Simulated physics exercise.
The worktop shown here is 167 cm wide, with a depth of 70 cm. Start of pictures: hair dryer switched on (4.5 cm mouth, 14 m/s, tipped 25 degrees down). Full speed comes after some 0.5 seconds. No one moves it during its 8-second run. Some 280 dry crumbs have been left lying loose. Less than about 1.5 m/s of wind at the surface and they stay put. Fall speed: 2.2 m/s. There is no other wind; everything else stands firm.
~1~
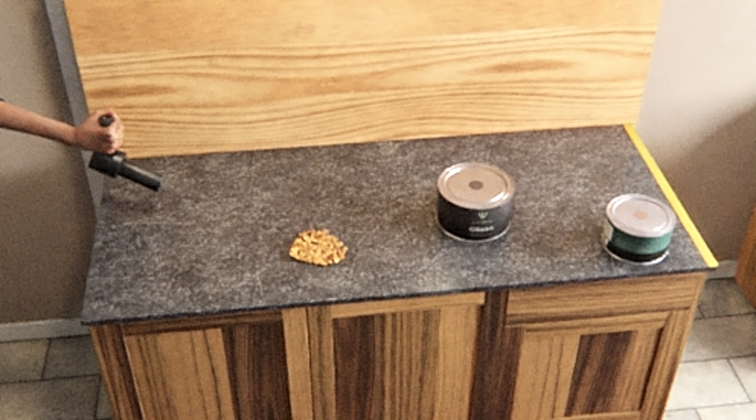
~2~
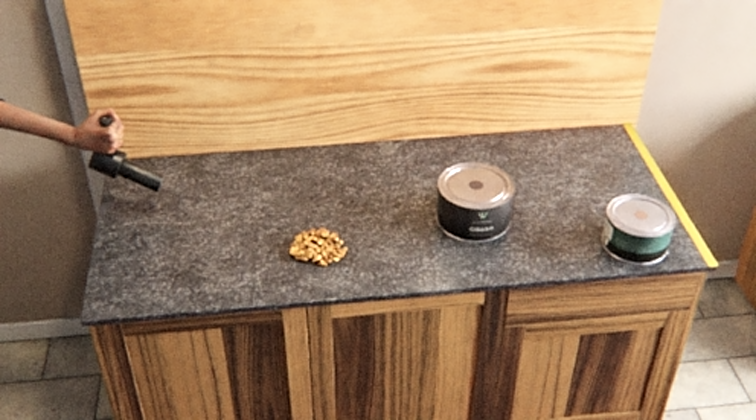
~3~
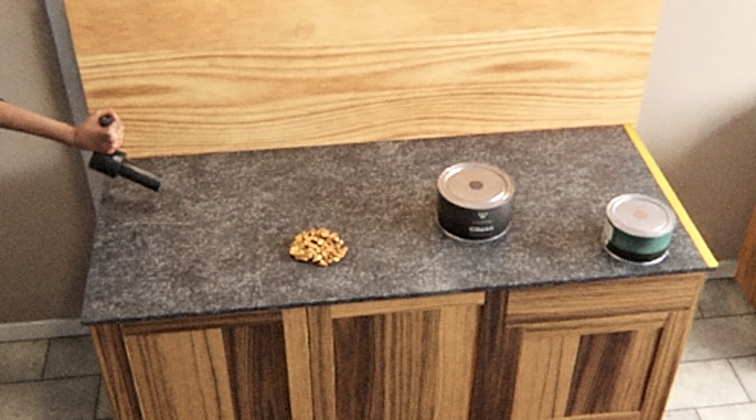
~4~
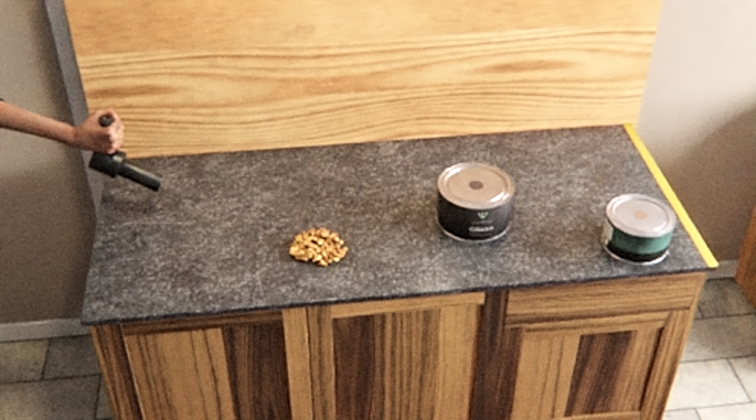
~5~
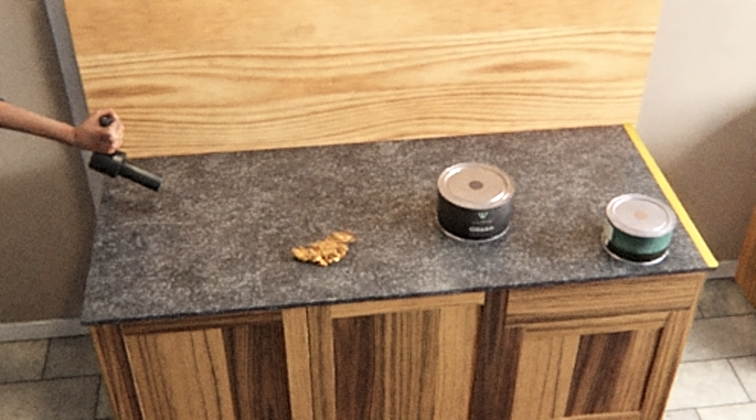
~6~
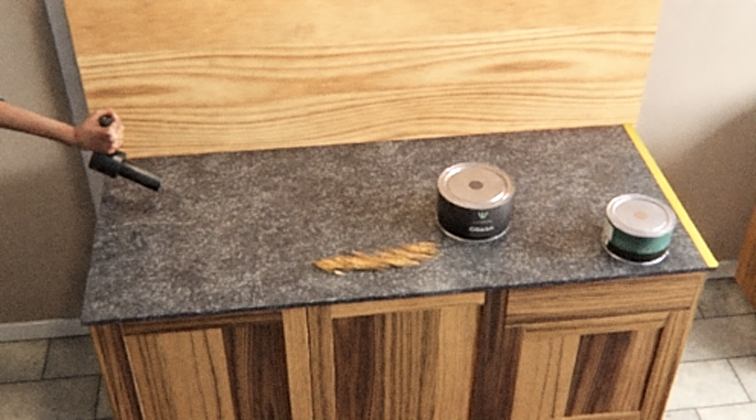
Dry crumbs lie still in a pile, then spread rightwards across the dark worktop in a streak.
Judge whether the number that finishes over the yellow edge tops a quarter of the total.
Watch it - the losses over that edge are going to stay within one in four.
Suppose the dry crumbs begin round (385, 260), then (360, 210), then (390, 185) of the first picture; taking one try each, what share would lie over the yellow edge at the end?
Results, one try each: 0 %, 50 %, 80 %.
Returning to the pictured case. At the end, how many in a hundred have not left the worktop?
Near 0 %.
Then, 1.2 s after the last picture, 0 % are over the yellow edge; 100 % have settled or left.
Then, 2.1 s after the last picture, 0 % are over the yellow edge; 100 % have settled or left.
Then, 4.0 s after the last picture, 0 % are over the yellow edge; 100 % have settled or left.
Then, 7.6 s after the last picture, at the end, 0 % are over the yellow edge.
